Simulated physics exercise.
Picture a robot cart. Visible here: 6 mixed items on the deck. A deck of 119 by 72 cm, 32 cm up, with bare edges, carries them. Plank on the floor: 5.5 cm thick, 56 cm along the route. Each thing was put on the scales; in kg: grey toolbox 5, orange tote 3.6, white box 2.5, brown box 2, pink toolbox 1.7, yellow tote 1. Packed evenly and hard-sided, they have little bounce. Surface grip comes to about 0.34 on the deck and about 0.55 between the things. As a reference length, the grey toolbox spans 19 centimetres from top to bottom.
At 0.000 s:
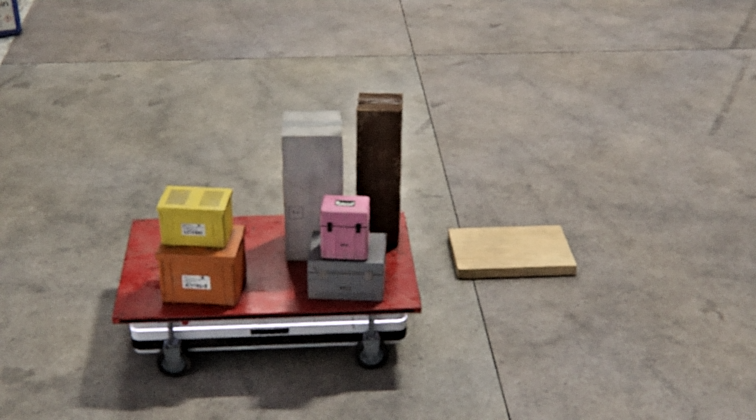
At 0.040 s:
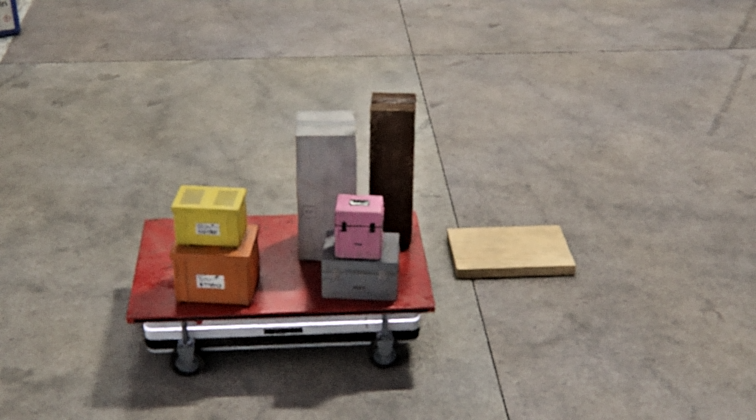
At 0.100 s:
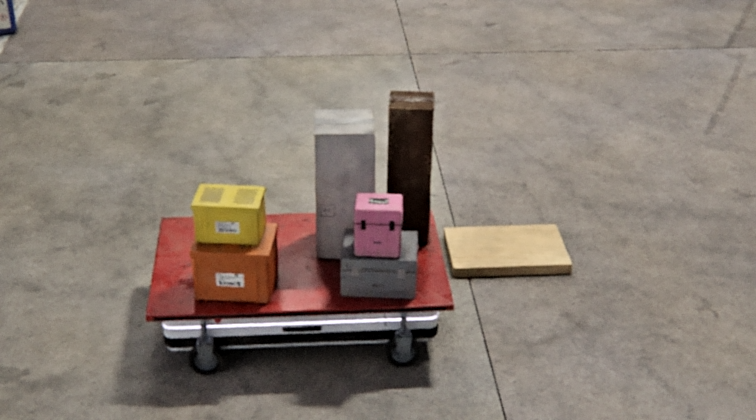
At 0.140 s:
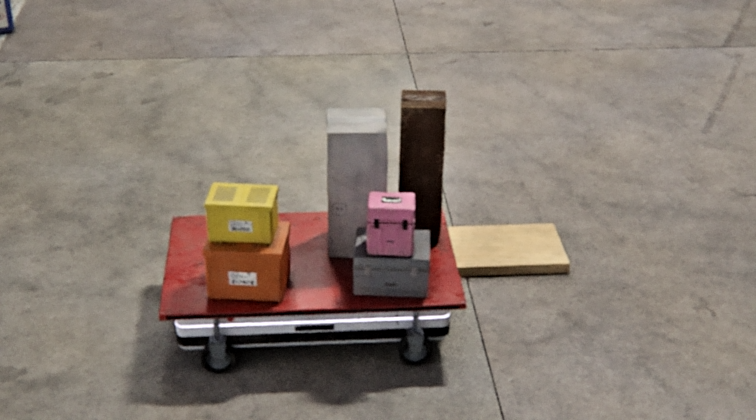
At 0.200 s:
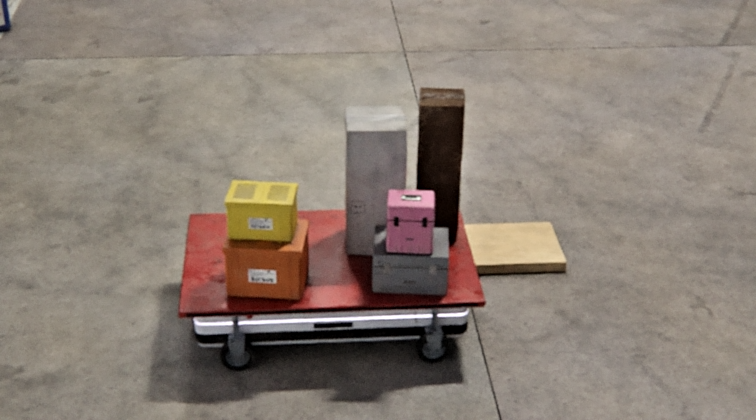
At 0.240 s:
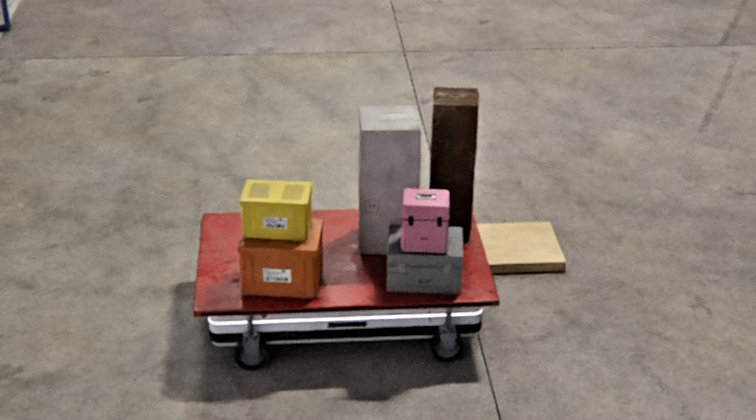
A red-decked cart carrying six items rolls slowly right, partly blocking a plank from view.
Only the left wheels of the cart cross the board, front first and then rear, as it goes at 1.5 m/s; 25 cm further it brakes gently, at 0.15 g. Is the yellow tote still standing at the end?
Yes, my guess is it rides it out.
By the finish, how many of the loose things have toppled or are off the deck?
I make it 3.
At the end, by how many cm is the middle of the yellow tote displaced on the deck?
Around 10 centimetres.
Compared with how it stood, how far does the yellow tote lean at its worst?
No more than 6°, at the worst moment.
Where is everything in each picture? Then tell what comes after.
Cart has run 0 cm; yellow tote (197, 217); grey toolbox (348, 266), in the first picture.
Cart has run 6 cm; white box (327, 186); brown box (392, 170), in the second picture.
Cart has run 15 cm; pink toolbox (379, 225); grey toolbox (380, 263), in the third picture.
Cart has run 21 cm; orange tote (249, 261); white box (357, 183), in the fourth picture.
Cart has run 30 cm; brown box (439, 166); pink toolbox (411, 222), in the fifth picture.
Cart has run 36 cm; yellow tote (277, 211); grey toolbox (425, 259), in the sixth picture.
After 0.84 s, cart has run 126 cm; brown box leaning 40°; white box leaning 41°; pink toolbox slid 8 cm.
After 1.94 s, cart has run 268 cm; pink toolbox now off the deck; yellow tote slid 10 cm; white box on its side.
By the end (3.1 s), off the deck and tipped over, brown box and pink toolbox; tipped over on the deck, white box; not toppled but over 10 cm from the start, yellow tote; the other 2 in place, give or take 10 cm.
